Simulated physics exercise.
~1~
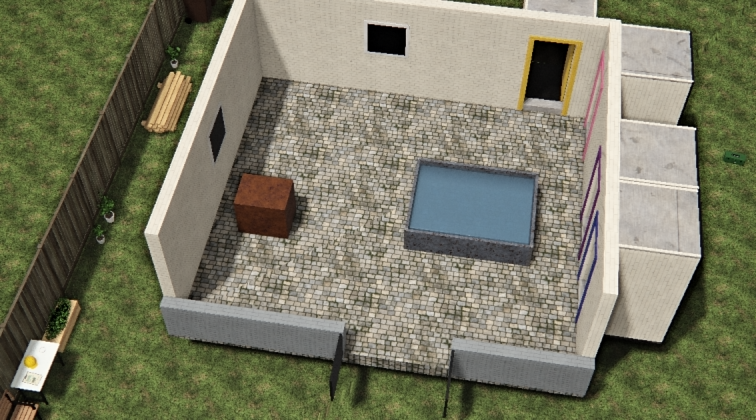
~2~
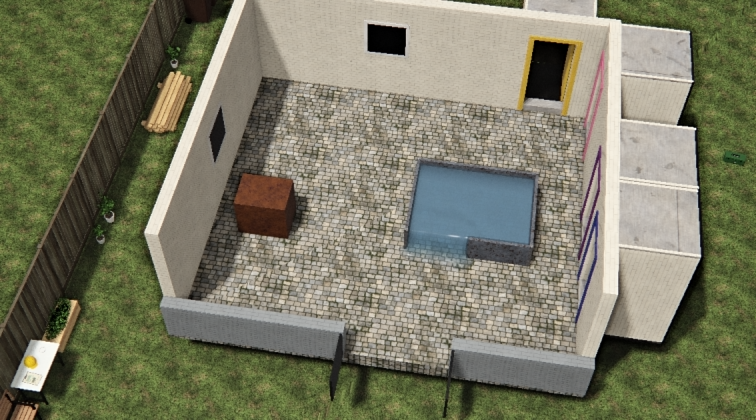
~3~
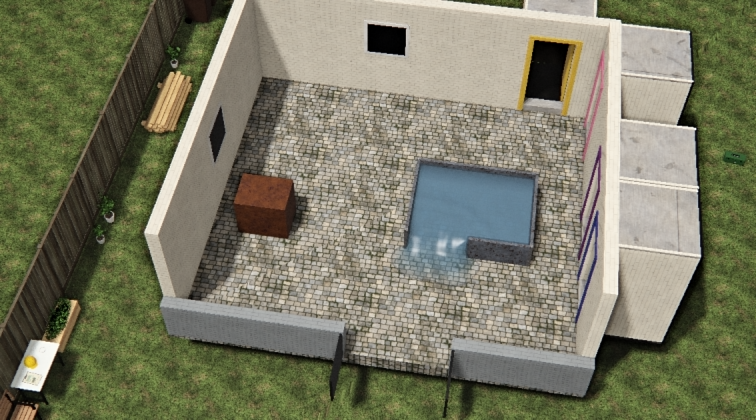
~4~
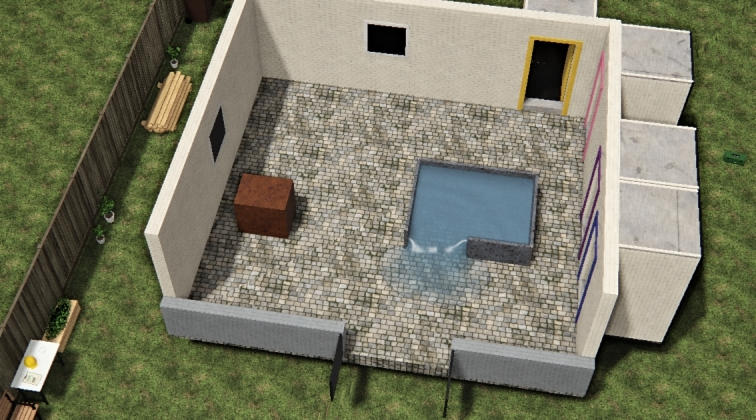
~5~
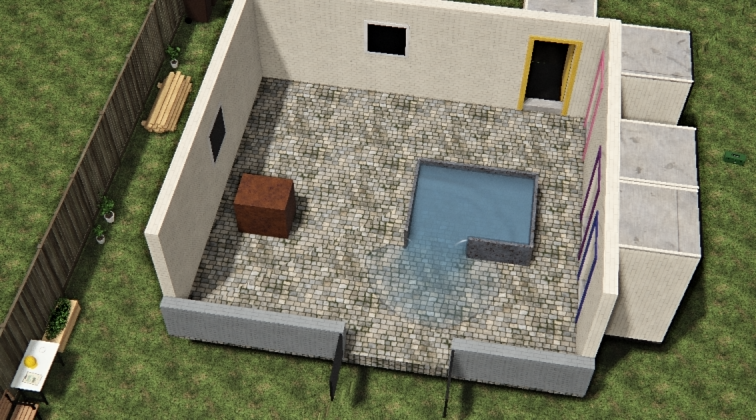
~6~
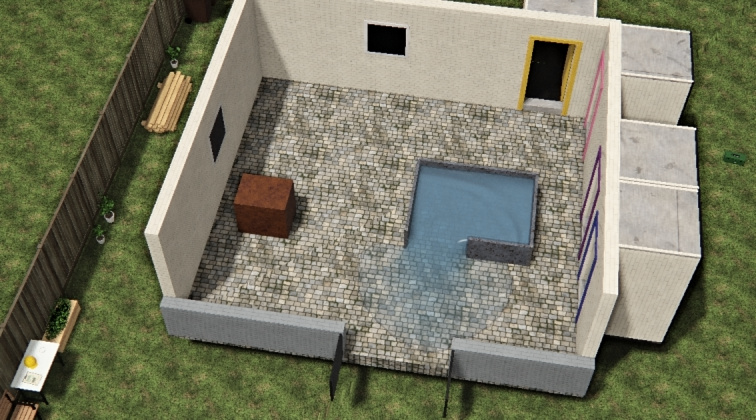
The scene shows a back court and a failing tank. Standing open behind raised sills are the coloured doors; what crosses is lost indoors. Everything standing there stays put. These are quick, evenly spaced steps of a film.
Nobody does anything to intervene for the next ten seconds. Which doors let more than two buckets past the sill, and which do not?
One by one: Yellow door: At most two buckets, blue door: At most two buckets, pink door: At most two buckets, purple door: At most two buckets.
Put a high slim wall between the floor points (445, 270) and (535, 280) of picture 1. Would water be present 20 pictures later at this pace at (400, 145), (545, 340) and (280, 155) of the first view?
Taking the points in the order given, they are high and dry, inundated and high and dry.
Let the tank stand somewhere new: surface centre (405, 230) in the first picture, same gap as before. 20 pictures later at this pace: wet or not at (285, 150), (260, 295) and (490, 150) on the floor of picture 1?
Spot one is not touched, spot two is touched, spot three is not touched.
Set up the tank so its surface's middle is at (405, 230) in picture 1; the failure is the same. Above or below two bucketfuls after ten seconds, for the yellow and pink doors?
Door by door, the yellow door remains beneath it, and the pink door remains beneath it.
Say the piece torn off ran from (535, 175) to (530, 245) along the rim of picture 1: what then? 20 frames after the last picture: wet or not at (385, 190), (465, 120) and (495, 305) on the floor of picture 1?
Untouched, submerged, submerged.
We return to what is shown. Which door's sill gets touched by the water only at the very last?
My answer: The one in yellow.
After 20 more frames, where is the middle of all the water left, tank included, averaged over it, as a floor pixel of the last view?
Centre point: Around (446, 260).
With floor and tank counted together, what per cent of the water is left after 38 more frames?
Roughly 62 %.
A moment on, water covers 15 % of the floor; the yellow door not reached, the blue door not reached, the pink door not reached, the purple door not reached.
Next, water covers 20 % of the floor; the yellow door not reached, the blue door not reached, the pink door not reached, the purple door not reached.
Then, water covers 30 % of the floor; the yellow door not reached, the blue door wet at the sill, nothing in, the pink door not reached, the purple door not reached.
Later, water covers 45 % of the floor; the yellow door not reached, the blue door wet at the sill, nothing in, the pink door wet at the sill, nothing in, the purple door wet at the sill, nothing in.
In the end, water covers 60 % of the floor; the yellow door wet at the sill, nothing in, the blue door wet at the sill, nothing in, the pink door wet at the sill, nothing in, the purple door wet at the sill, nothing in.
